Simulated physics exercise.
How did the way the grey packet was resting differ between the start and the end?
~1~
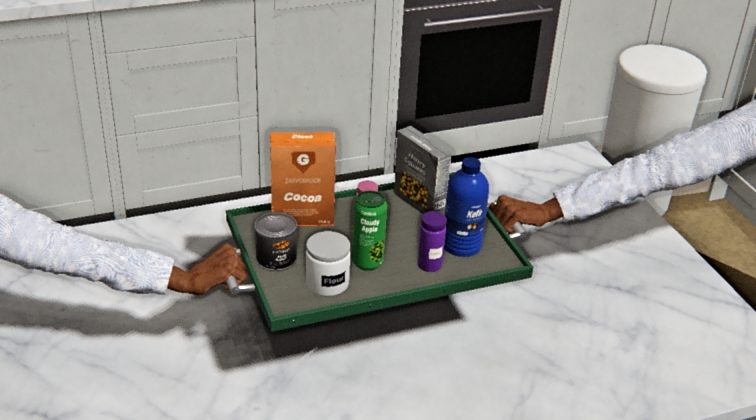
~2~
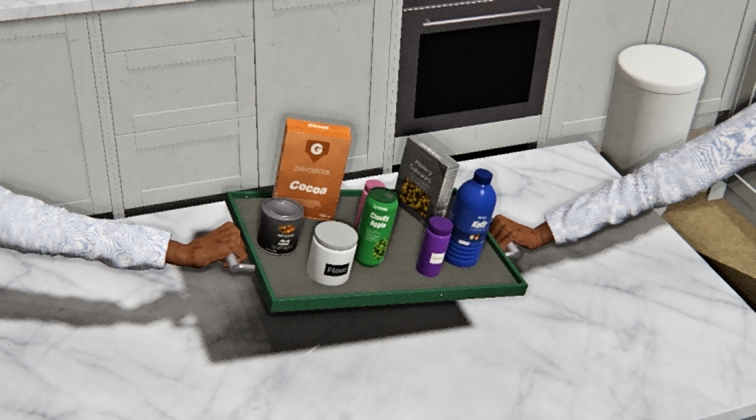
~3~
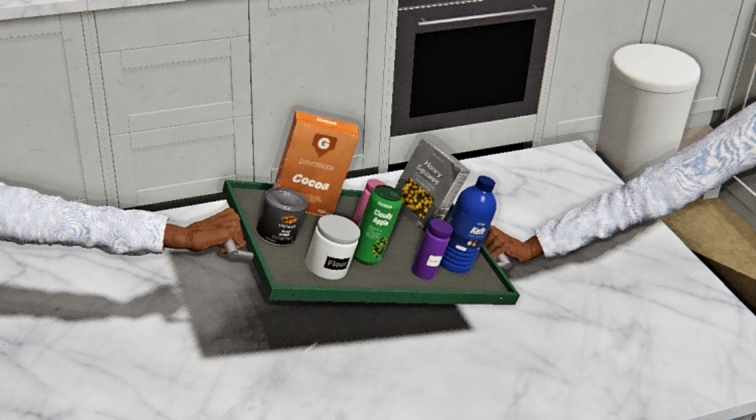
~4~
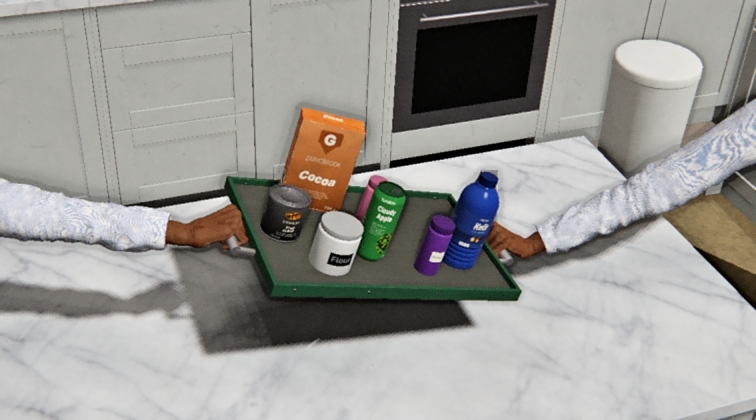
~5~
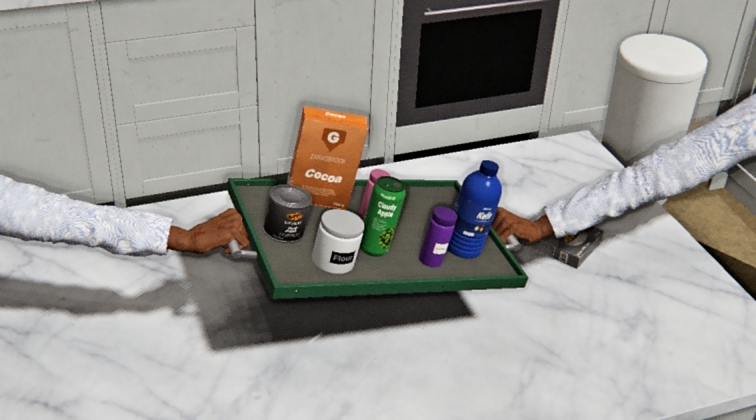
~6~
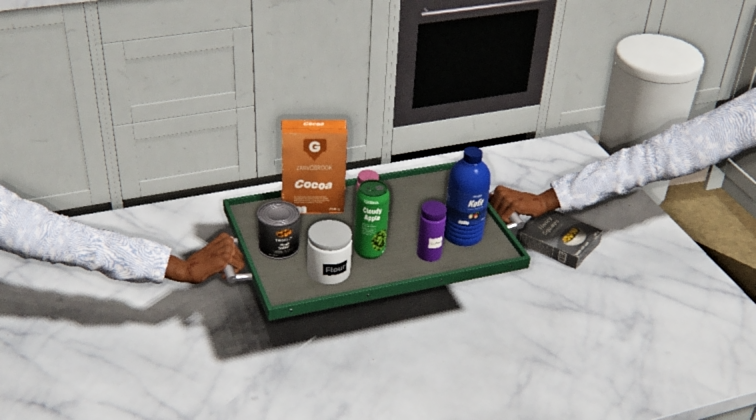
At the start the grey packet stood upright on the tray, but by the end it was lying on its side on the counter to the right of the tray.
